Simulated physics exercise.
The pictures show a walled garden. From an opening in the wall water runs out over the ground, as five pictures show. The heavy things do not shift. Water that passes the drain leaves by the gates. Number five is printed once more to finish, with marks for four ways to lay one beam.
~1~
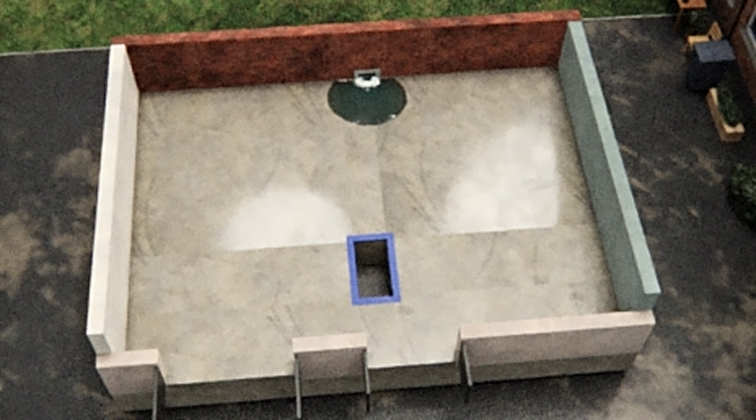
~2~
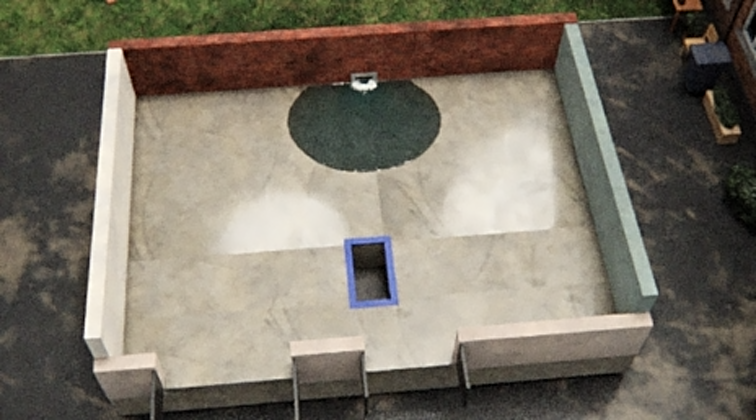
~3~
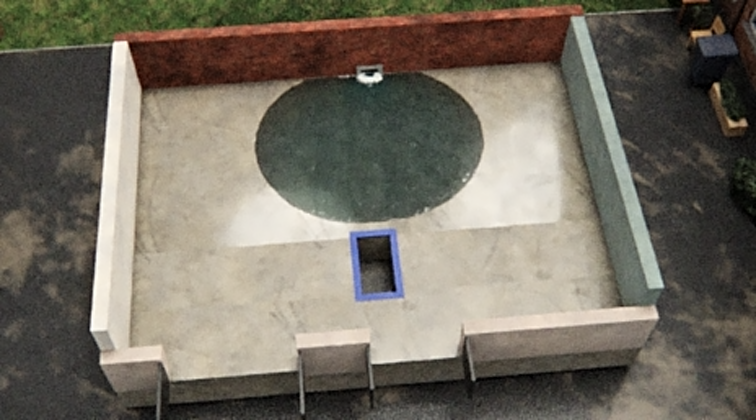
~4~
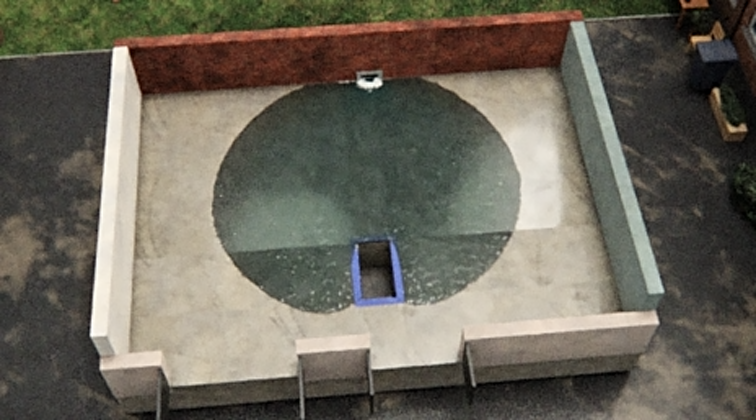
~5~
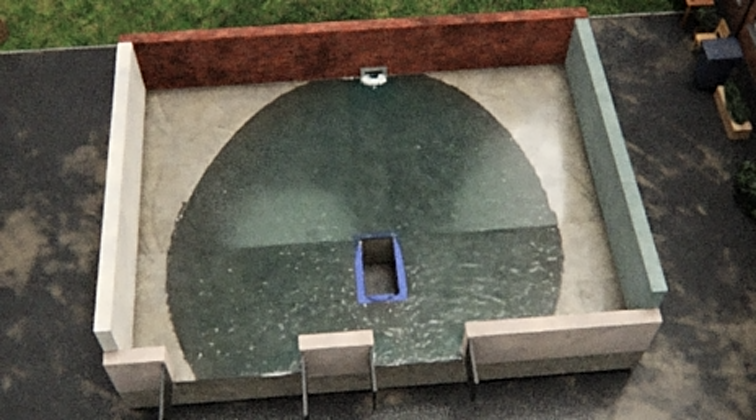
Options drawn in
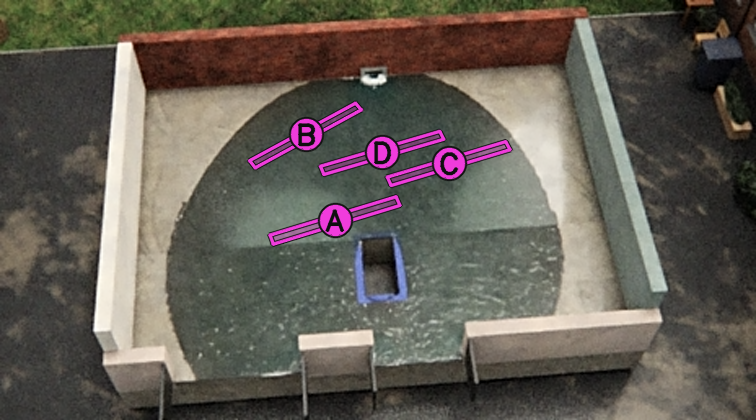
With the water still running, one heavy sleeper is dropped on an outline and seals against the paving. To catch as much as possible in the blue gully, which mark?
Position B does it best.
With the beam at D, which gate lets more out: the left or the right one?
The left one.
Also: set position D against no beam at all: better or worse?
It is worse.
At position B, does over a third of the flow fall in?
No, it does not.
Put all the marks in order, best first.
Best to worst: B, C, A, D.
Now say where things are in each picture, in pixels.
The first frame shows outfall at (367, 75); blue gully at (373, 268); open gate at (232, 366); open gate at (411, 352); 3 % of the ground under water, visible out to (376, 120); blue gully still dry.
In the second frame, 10 % of the ground under water, visible out to (356, 168); blue gully still dry.
In the third frame, 23 % of the ground under water, visible out to (387, 219); blue gully still dry.
In the fourth frame, 42 % of the ground under water, visible out to (298, 303); blue gully taking water.
In the fifth frame, 62 % of the ground under water, visible out to (188, 330); blue gully taking water.
In magenta, A from (271, 239) to (398, 201); B from (252, 164) to (358, 106); C from (389, 181) to (507, 145); D from (322, 170) to (441, 135).
With A, about 7 % of the stream goes into the blue gully, about 92 % out by the gates.
With B, about 22 % of the stream goes into the blue gully, about 77 % out by the gates.
With C, about 14 % of the stream goes into the blue gully, about 86 % out by the gates.
With D, about 2 % of the stream goes into the blue gully, about 98 % out by the gates.
